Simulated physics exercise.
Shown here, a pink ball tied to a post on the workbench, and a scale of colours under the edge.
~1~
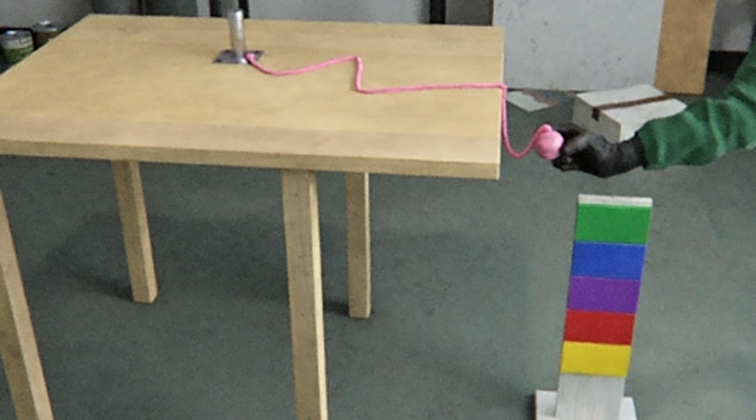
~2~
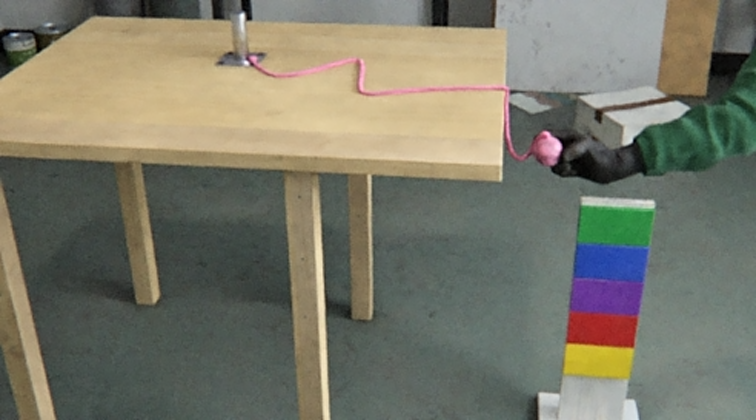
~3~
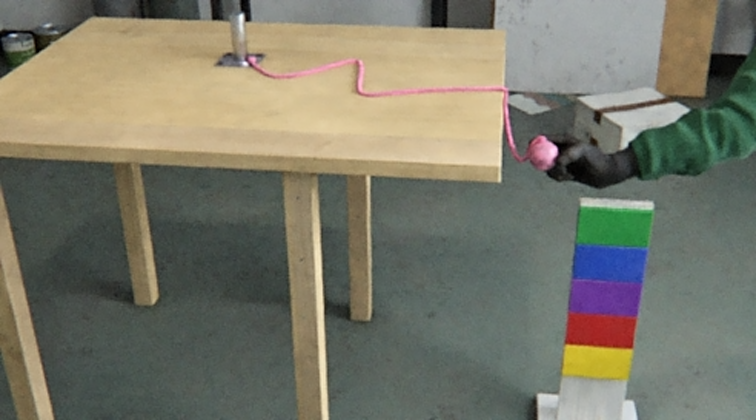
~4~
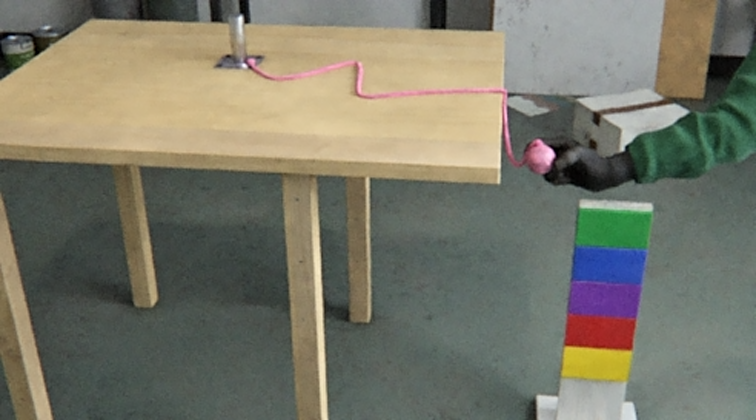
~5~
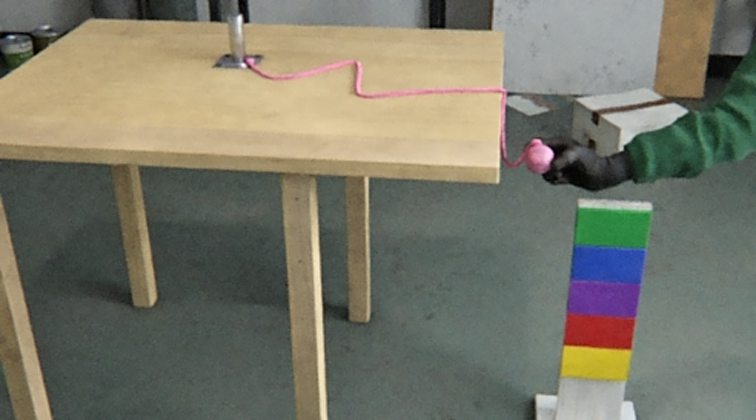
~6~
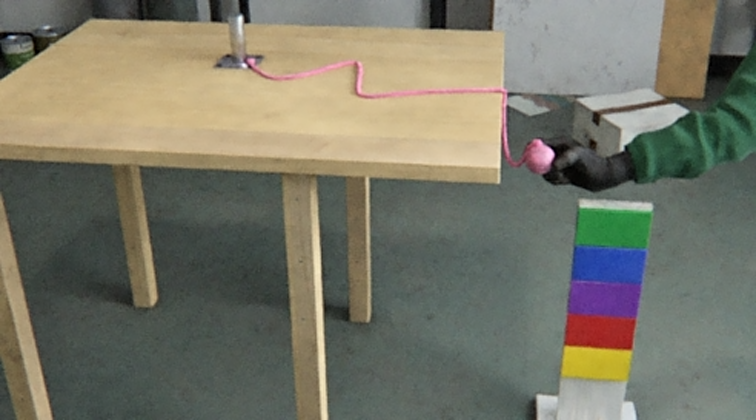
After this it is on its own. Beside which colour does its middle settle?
Its centre hangs level with the red band.
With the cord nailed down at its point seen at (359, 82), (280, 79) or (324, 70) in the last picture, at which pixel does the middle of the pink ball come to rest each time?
In that order: (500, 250), (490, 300) and (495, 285).
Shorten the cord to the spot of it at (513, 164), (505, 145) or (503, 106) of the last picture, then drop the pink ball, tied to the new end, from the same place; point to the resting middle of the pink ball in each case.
The places are (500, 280), (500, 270) and (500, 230).
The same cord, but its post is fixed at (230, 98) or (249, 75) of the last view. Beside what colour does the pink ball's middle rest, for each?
In that order: Yellow; yellow.
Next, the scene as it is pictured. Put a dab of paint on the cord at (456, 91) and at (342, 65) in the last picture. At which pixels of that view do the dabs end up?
They go to (499, 167) and to (376, 77).
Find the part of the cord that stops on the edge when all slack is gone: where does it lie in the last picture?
At (379, 96), roughly.
A little later, ball near (524, 286); level with purple.
Next, ball near (467, 300); level with red.
Later still, ball near (505, 322); level with red.
When it is over, ball near (486, 313); level with red. Its middle rests at the red band.
